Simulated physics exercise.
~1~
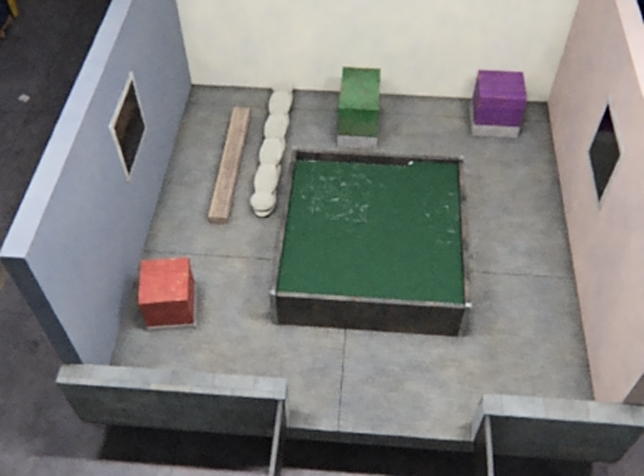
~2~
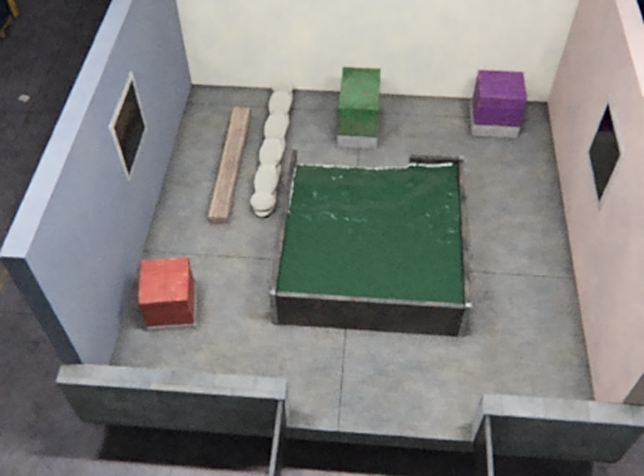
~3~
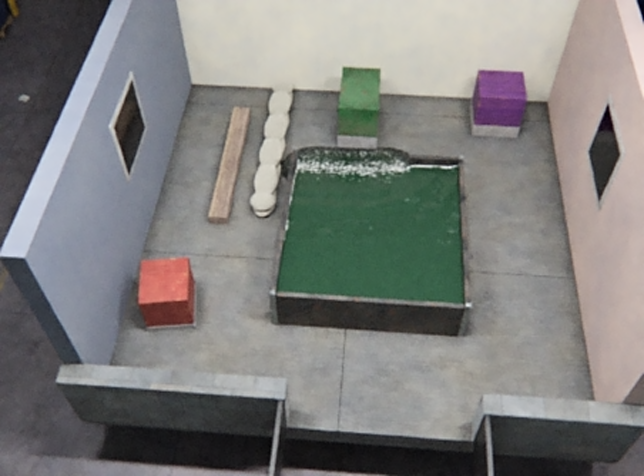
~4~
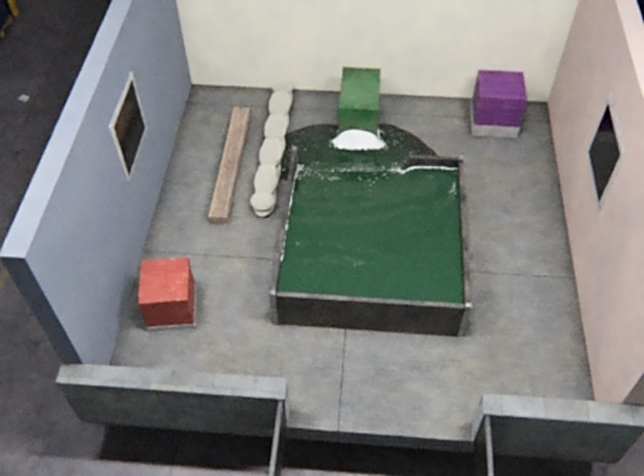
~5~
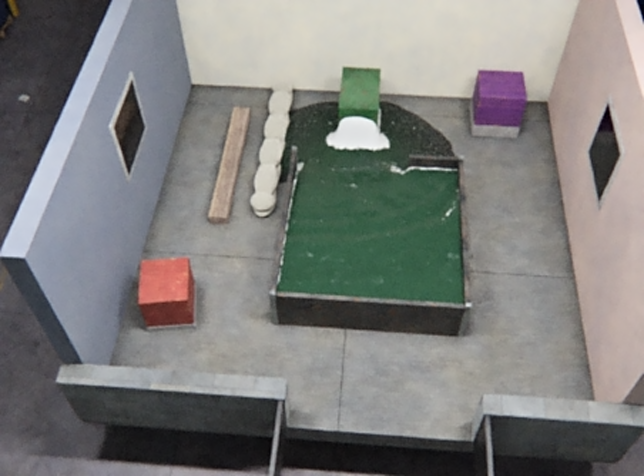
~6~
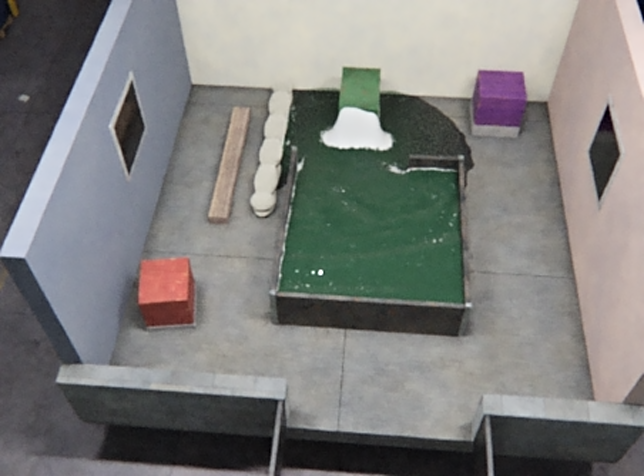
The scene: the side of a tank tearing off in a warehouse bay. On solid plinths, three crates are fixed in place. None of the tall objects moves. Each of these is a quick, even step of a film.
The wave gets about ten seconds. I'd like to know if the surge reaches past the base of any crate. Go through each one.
One by one: The red crate will be reached by the flood; the purple crate will be reached by the flood; the green crate will be reached by the flood.
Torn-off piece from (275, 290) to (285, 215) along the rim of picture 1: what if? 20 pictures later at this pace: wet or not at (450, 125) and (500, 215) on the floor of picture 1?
I'd expect the first point to stay dry and the second point to stay dry.
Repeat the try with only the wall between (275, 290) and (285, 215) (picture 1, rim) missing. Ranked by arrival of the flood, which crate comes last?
Answer: The one in purple.
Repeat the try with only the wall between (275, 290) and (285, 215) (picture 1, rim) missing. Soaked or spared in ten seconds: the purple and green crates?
In short: Purple stays untouched; green stays untouched.
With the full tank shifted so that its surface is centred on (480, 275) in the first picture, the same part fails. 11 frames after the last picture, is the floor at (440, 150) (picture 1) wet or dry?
My call is that the spot is drenched.
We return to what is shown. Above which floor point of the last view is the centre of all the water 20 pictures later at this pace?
Centre of the water: Near (380, 183).
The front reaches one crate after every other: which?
The red-painted one, as I see it.
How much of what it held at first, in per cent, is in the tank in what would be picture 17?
I'd put it at some 54 per cent.
A moment on, water covers 25 % of the floor; the red crate not reached, the purple crate water round its plinth, the green crate water round its plinth.
Next, water covers 35 % of the floor; the red crate not reached, the purple crate water round its plinth, the green crate water round its plinth.
Then, water covers 60 % of the floor; the red crate water round its plinth, the purple crate water round its plinth, the green crate water round its plinth.
Later, water covers 90 % of the floor; the red crate water round its plinth, the purple crate water round its plinth, the green crate water round its plinth.
In the end, water covers 95 % of the floor; the red crate was topped, the purple crate was topped, the green crate was topped.
